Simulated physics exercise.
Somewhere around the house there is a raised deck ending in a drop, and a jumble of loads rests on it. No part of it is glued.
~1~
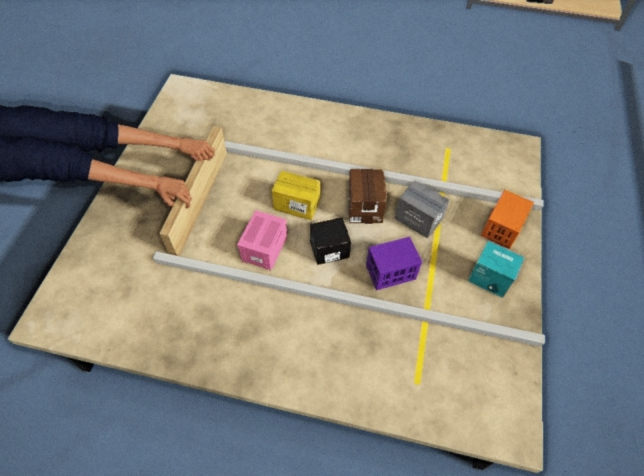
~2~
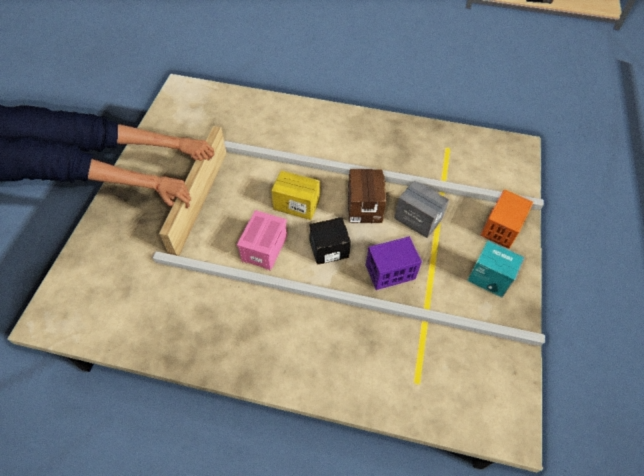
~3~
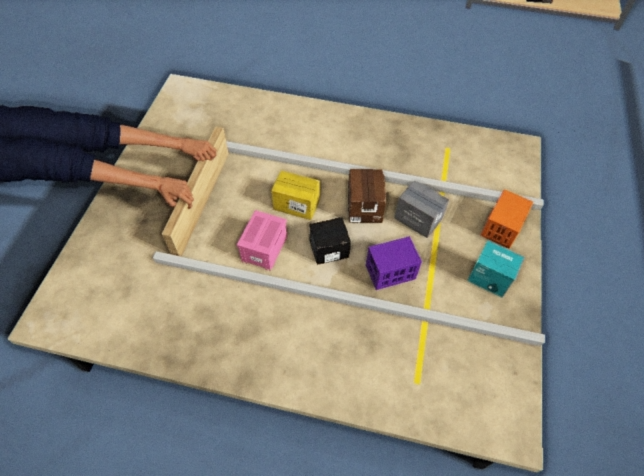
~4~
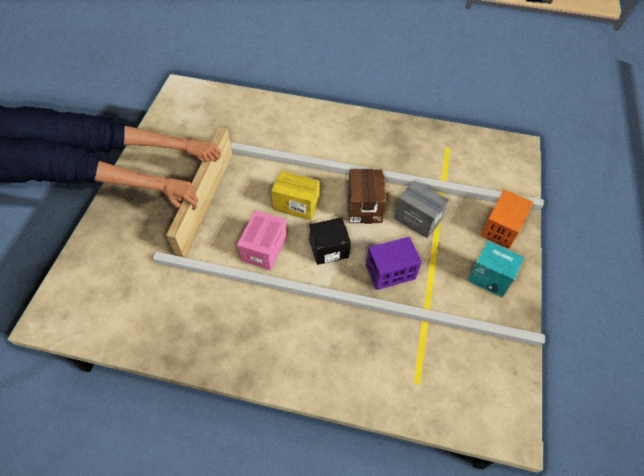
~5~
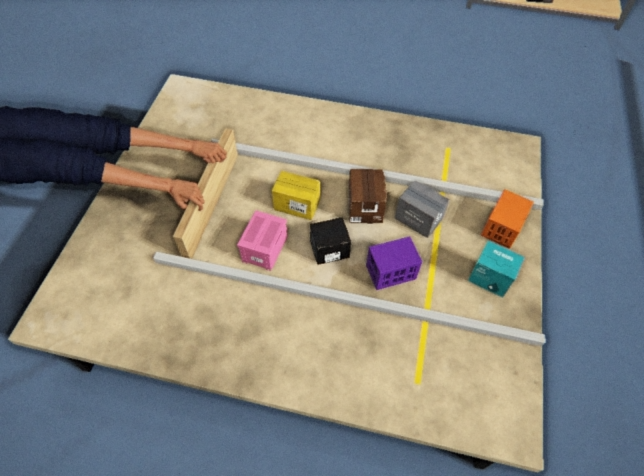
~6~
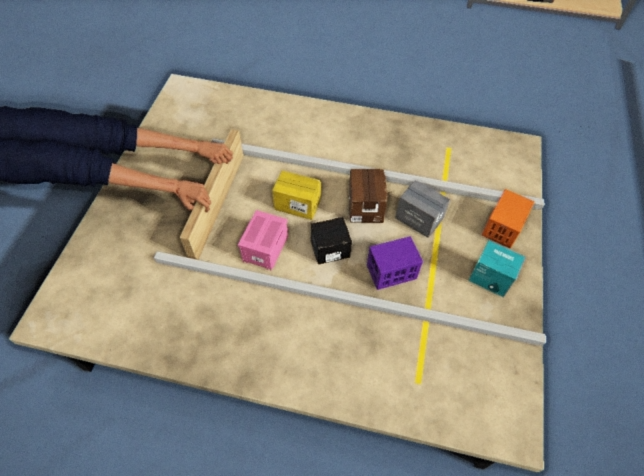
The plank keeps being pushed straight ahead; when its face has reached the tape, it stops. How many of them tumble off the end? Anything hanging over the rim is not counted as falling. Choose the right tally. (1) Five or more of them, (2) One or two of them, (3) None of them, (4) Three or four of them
The answer is 2.
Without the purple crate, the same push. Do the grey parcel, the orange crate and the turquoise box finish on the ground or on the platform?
I'd say the grey parcel stays up there, the orange crate heads down and the turquoise box stays up there.
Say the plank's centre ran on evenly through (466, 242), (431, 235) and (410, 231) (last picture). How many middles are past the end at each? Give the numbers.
4; 1; 1.
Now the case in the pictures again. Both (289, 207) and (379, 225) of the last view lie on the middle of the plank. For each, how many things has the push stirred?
I count 3 first and 8 after.
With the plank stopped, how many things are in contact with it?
Count recorded: 2.
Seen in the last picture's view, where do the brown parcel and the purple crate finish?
The first one ends at (503, 224), the second at (527, 306).
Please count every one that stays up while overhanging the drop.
Looks like 3 of them.
A little later, none off yet; orange crate at rest near (508, 219); turquoise box at rest near (496, 269); grey parcel at rest near (422, 209).
Next, none off yet; orange crate at rest near (508, 219); turquoise box at rest near (496, 269); grey parcel shifted a little near (443, 213).
Later still, none off yet; orange crate shifted about its own width near (536, 222); turquoise box shifted about its own width near (525, 275); grey parcel shifted well along near (500, 223).
When it is over, the number that fall off is one or two; down, orange crate.
